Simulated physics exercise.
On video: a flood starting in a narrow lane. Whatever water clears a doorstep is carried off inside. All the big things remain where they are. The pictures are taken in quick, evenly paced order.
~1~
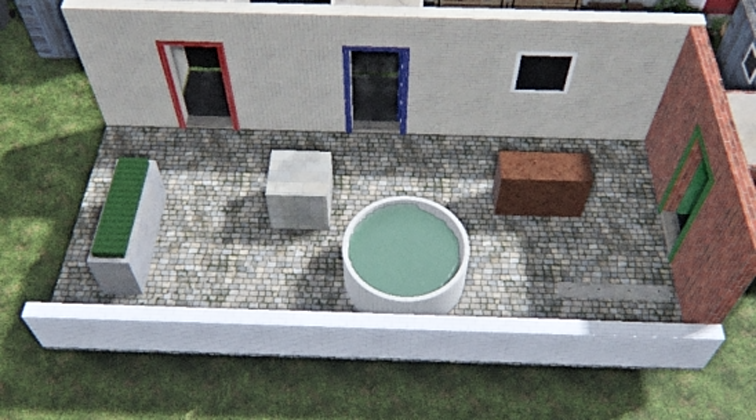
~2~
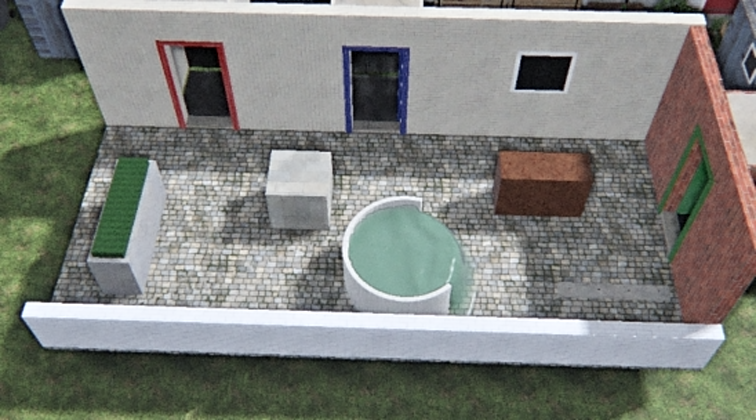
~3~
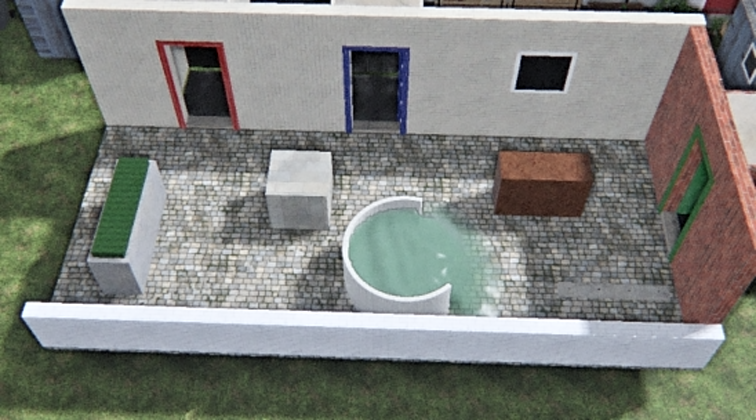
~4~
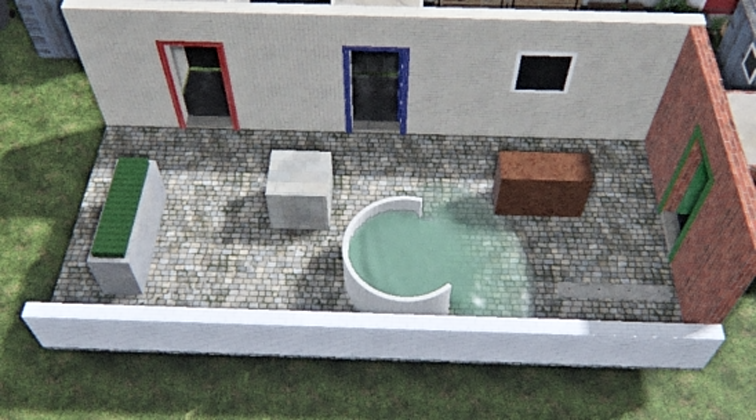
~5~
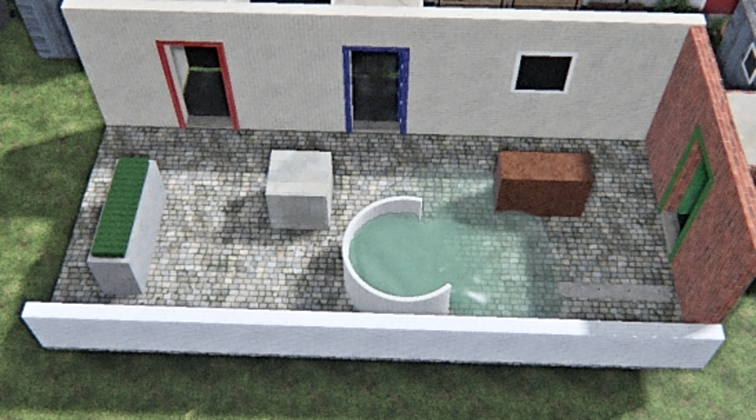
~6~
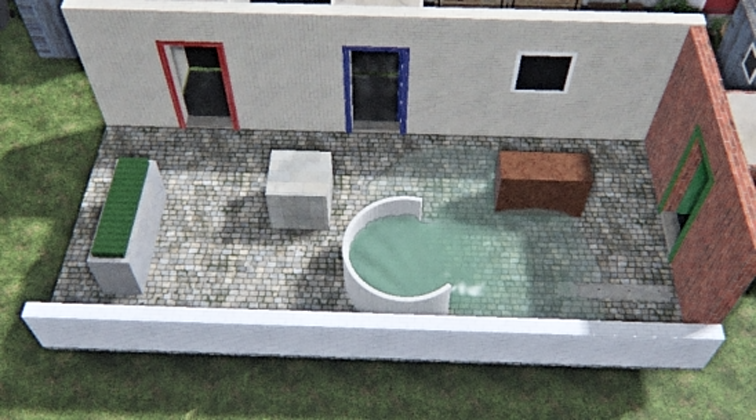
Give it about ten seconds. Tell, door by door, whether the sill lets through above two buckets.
The blue door will let through no more than two buckets, the green door will let through over two buckets, the red door will let through no more than two buckets.
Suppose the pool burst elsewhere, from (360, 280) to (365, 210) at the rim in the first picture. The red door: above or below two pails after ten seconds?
Note: Red door crosses the line.
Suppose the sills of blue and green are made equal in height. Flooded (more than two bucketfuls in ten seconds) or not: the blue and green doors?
Blue door: Remains below the threshold; green door: Tops the threshold.
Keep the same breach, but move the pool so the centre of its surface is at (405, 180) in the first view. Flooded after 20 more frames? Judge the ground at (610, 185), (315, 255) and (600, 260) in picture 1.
Soaked, spared, soaked.
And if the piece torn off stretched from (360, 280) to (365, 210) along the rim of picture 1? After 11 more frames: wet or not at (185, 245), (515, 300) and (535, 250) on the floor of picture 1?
Going through them, the first would be submerged, the next still bare and the last still bare.
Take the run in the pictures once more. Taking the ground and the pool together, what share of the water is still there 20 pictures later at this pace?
Near 86 in a hundred.
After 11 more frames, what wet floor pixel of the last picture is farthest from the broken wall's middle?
At roughly (637, 146).
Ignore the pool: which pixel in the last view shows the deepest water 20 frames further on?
My estimate is about (637, 146).
A moment on, water covers 35 % of the floor; the blue door wet at the sill, nothing in, the green door under two buckets in, the red door not reached.
Next, water covers 40 % of the floor; the blue door wet at the sill, nothing in, the green door far over two buckets in, the red door not reached.
Then, water covers 50 % of the floor; the blue door wet at the sill, nothing in, the green door far over two buckets in, the red door not reached.
Later, water covers 65 % of the floor; the blue door wet at the sill, nothing in, the green door far over two buckets in, the red door wet at the sill, nothing in.
In the end, water covers 80 % of the floor; the blue door wet at the sill, nothing in, the green door far over two buckets in, the red door wet at the sill, nothing in.
